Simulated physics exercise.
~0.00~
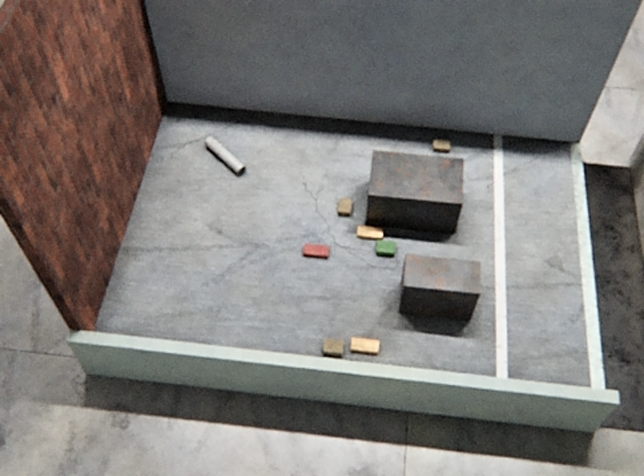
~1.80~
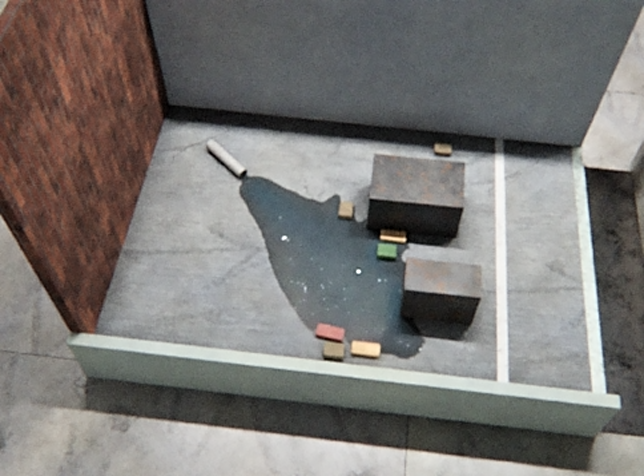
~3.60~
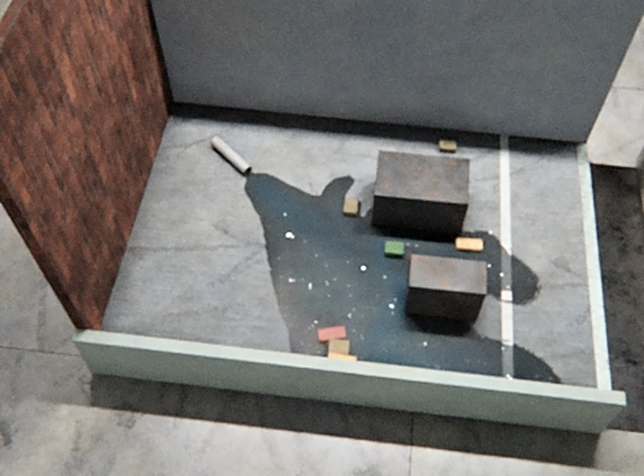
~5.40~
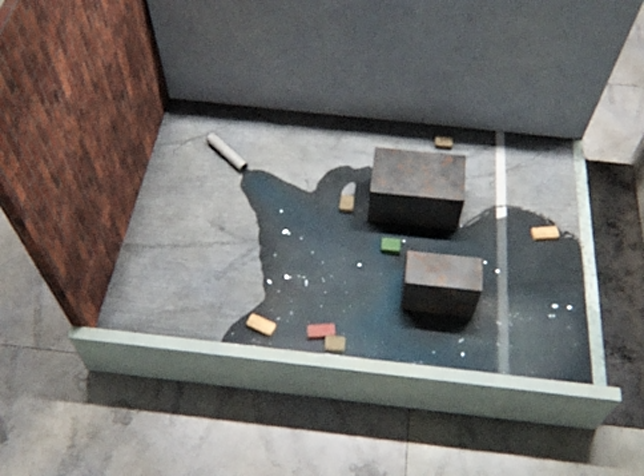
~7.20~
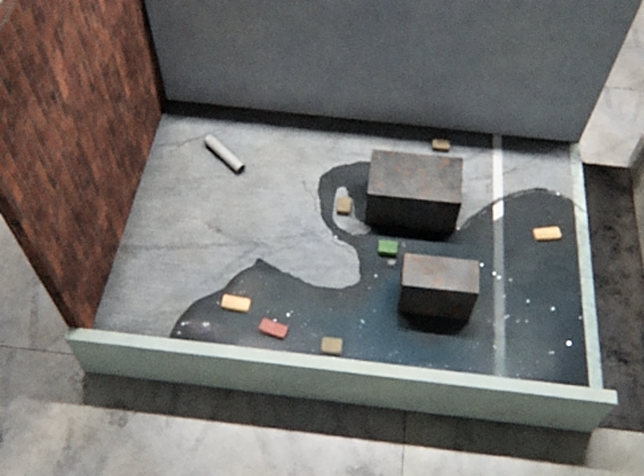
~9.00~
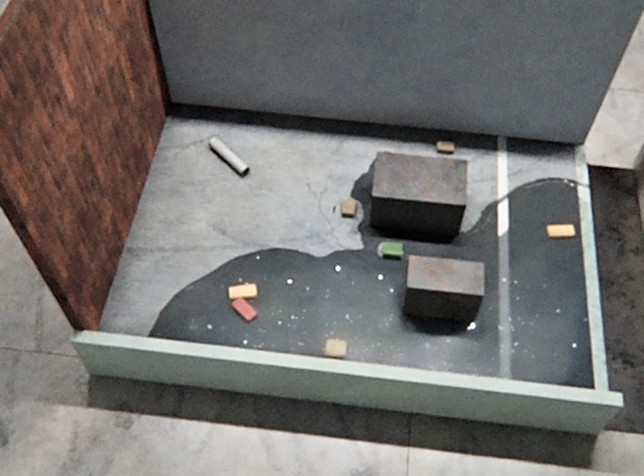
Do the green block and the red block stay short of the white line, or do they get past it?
Both stay short of the line. The green block hardly moves from its place near the dark boxes, and the red one ends up toward the front left.
